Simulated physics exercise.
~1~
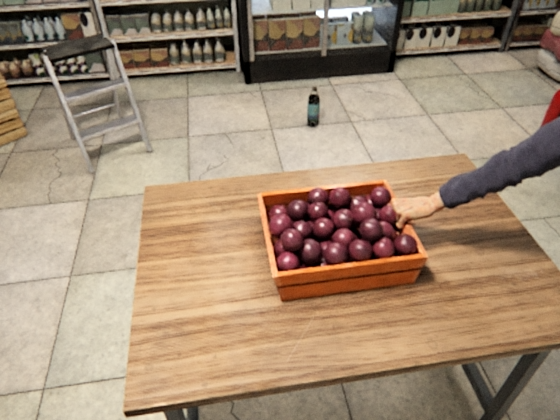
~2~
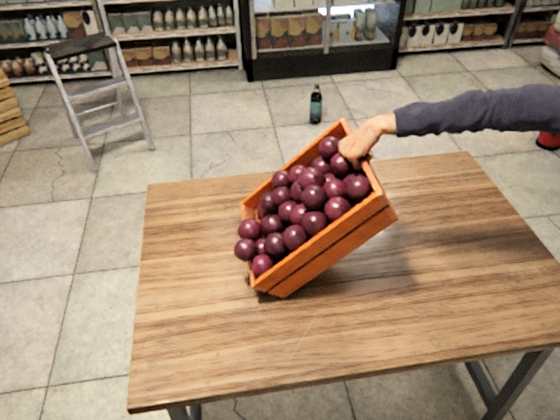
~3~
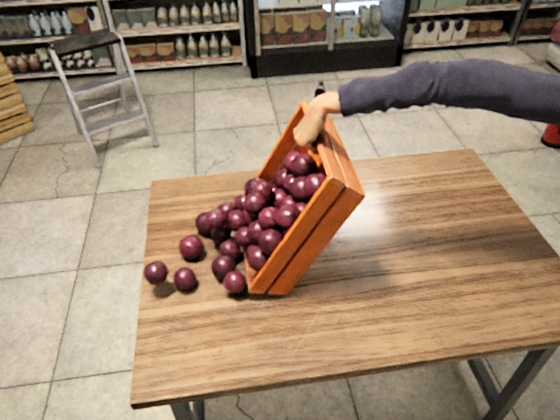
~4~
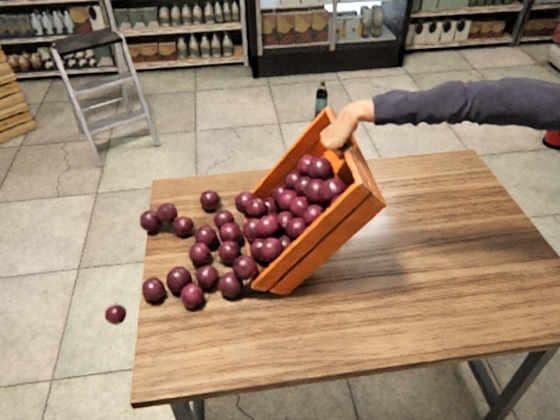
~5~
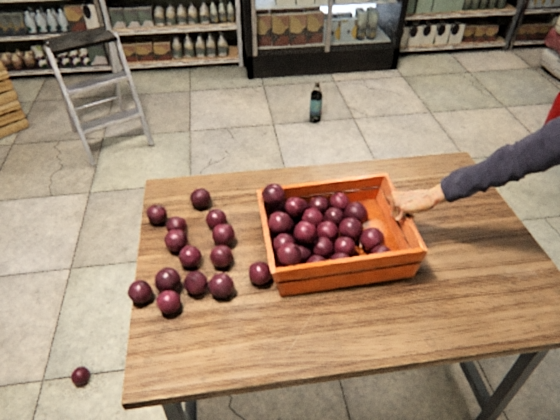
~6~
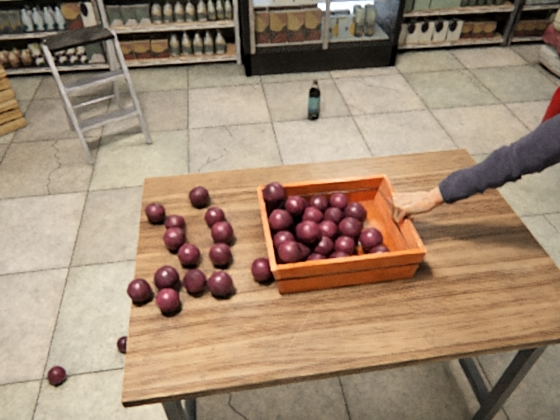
In the video, a hand lifts the right edge of an orange tub filled with red onions on a wooden table, tipping many out to the left, then lowers it flat. Some onions lie scattered on the table and a couple on the floor, while the rest remain inside.
